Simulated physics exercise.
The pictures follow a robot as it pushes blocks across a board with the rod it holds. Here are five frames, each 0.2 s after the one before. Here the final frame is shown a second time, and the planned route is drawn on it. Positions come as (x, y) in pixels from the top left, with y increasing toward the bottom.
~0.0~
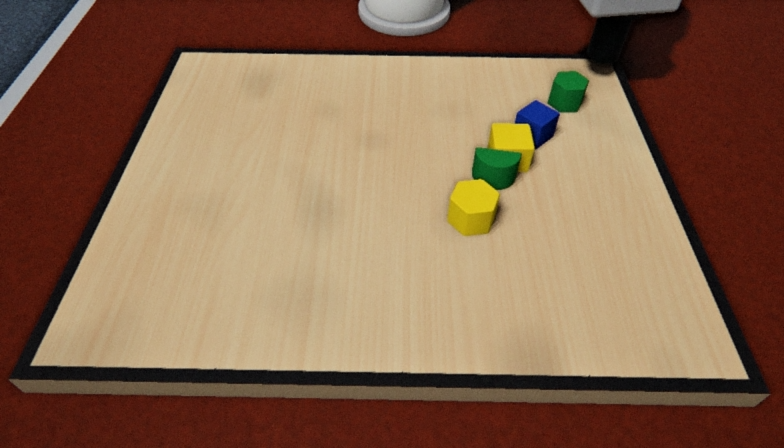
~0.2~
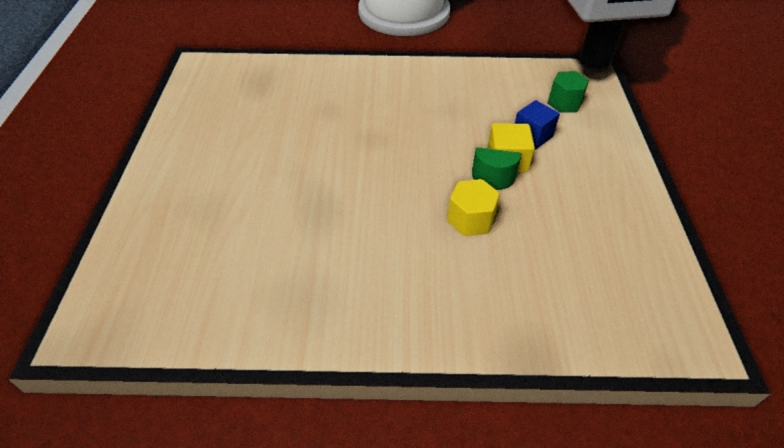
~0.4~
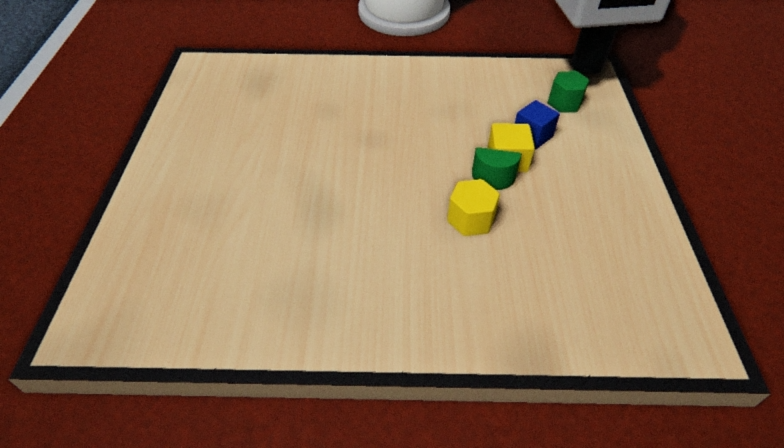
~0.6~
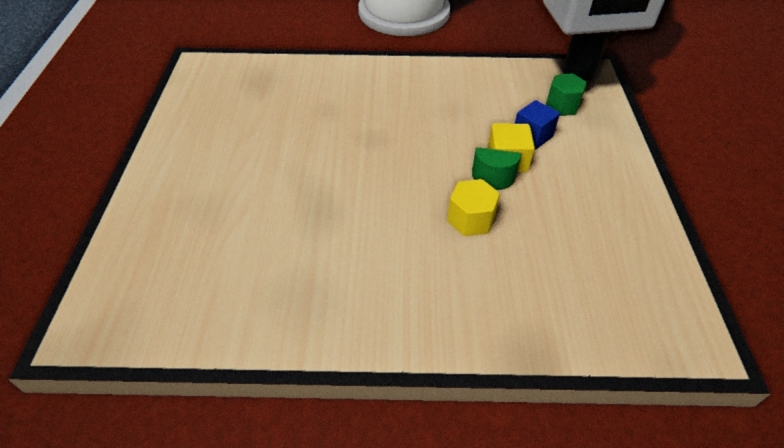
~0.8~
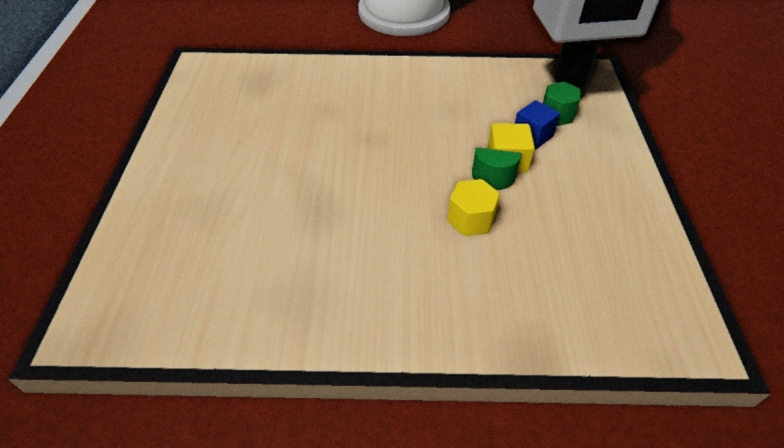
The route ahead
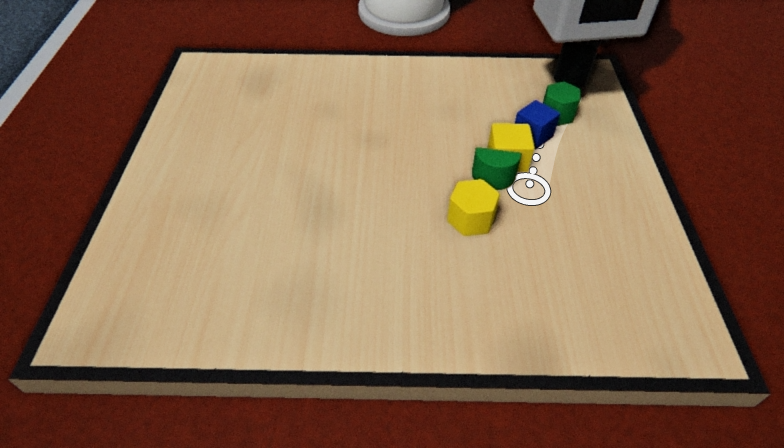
A dark rod under a gray machine part slid down and left at the board's top right corner, nudging the green hexagonal block slightly toward the blue one, while the other blocks stayed still.
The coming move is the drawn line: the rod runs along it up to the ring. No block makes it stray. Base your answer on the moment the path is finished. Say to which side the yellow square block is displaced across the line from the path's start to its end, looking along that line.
Facing the way the path runs, start to end, you'll find the yellow square block has shifted right.
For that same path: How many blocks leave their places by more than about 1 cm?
That's three or more.
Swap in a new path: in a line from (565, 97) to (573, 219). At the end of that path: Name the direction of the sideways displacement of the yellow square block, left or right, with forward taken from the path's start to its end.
Heads right.
The line goes from (565, 97) through (543, 137) to (529, 189).
What follows on the original path. One third of the way, rod (554, 106); green half-round block (494, 163); yellow square block (498, 142); blue square block (531, 130), turned 30° clockwise; green hexagonal block (561, 122), turned 30° anticlockwise.
Two thirds of the way, rod (542, 137); green half-round block (492, 167); yellow square block (481, 145); blue square block (518, 149), turned 45° clockwise; green hexagonal block (568, 153), turned 85° anticlockwise.
At the end, rod (534, 172); yellow hexagonal block (458, 205), turned 40° anticlockwise; green half-round block (469, 178), turned 45° clockwise; yellow square block (470, 147), turned 35° clockwise; blue square block (498, 172), turned 100° clockwise; green hexagonal block (575, 175), turned 160° anticlockwise.
